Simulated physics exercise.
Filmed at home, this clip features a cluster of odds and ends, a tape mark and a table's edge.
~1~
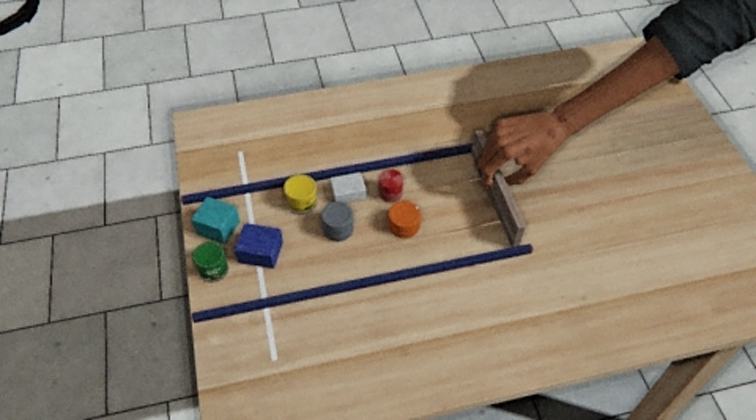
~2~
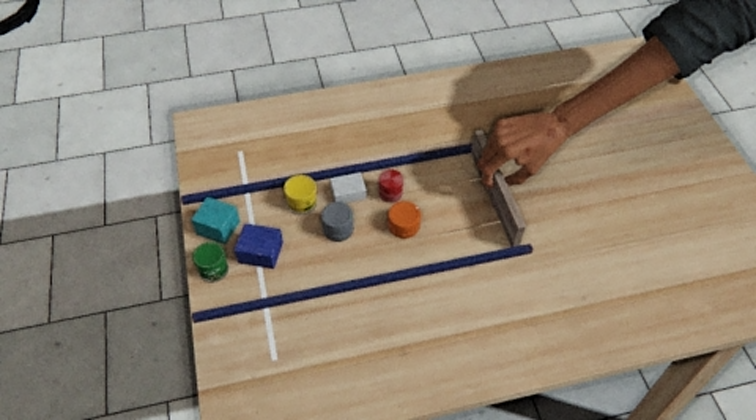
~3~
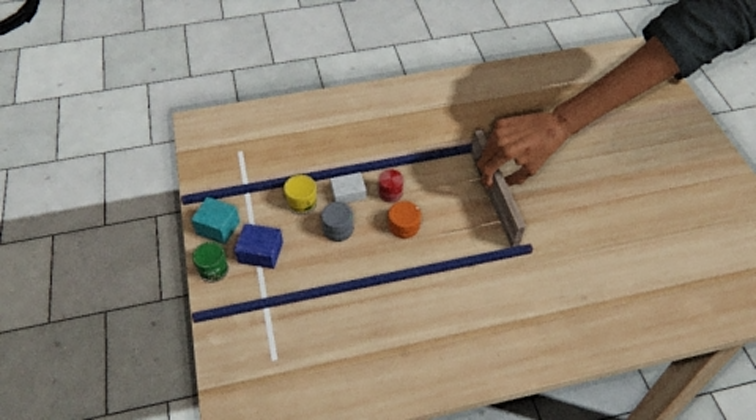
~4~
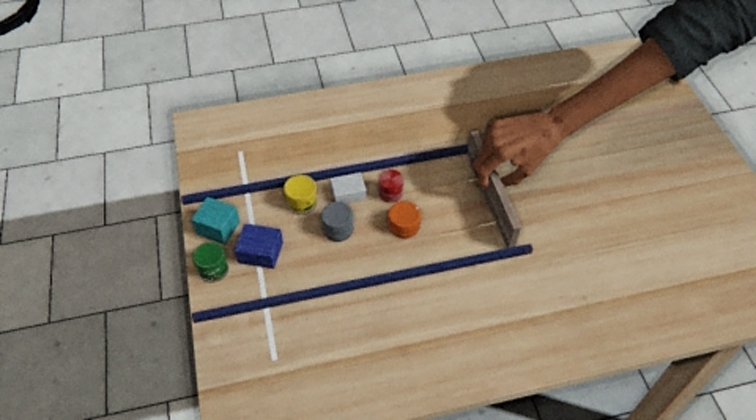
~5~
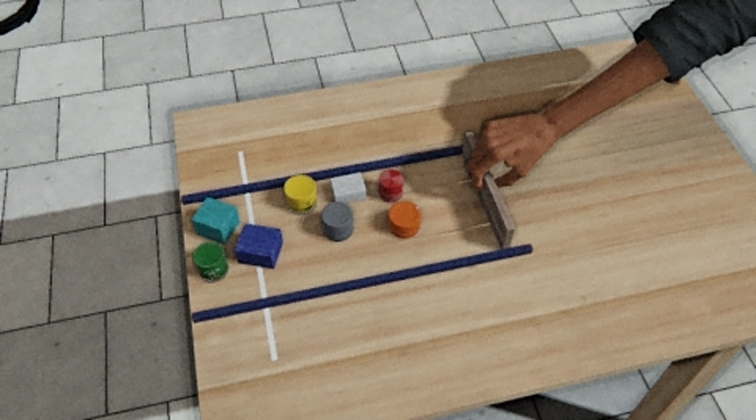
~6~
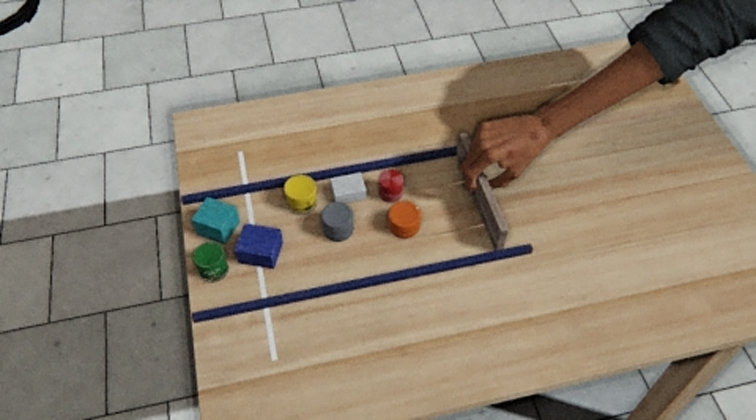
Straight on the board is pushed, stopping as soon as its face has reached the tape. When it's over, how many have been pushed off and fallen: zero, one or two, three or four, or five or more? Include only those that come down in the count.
Count off: Fewer than three, some.
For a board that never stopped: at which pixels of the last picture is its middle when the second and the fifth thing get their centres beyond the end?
I'd put the first at about (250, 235) and the next at about (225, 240).
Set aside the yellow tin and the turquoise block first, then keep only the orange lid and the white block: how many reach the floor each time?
Fallen: 1, and 1 in the other try.
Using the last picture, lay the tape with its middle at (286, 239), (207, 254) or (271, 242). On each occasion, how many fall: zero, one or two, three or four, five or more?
In order: None, five or more, not one.
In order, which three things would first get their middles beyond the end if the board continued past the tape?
Taking them earliest first, it's the green pot, the turquoise block and the blue block.
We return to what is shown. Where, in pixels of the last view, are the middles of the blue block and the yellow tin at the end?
Blue block: About (207, 271); yellow tin: About (208, 205).
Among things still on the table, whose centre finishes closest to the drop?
Result - foremost is the turquoise block.
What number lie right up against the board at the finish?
All in all, 3.
Soon after, none off yet; green pot at rest near (211, 262); turquoise block at rest near (216, 221); blue block at rest near (259, 246).
At rest, the number that fall off is one or two; fallen, green pot.
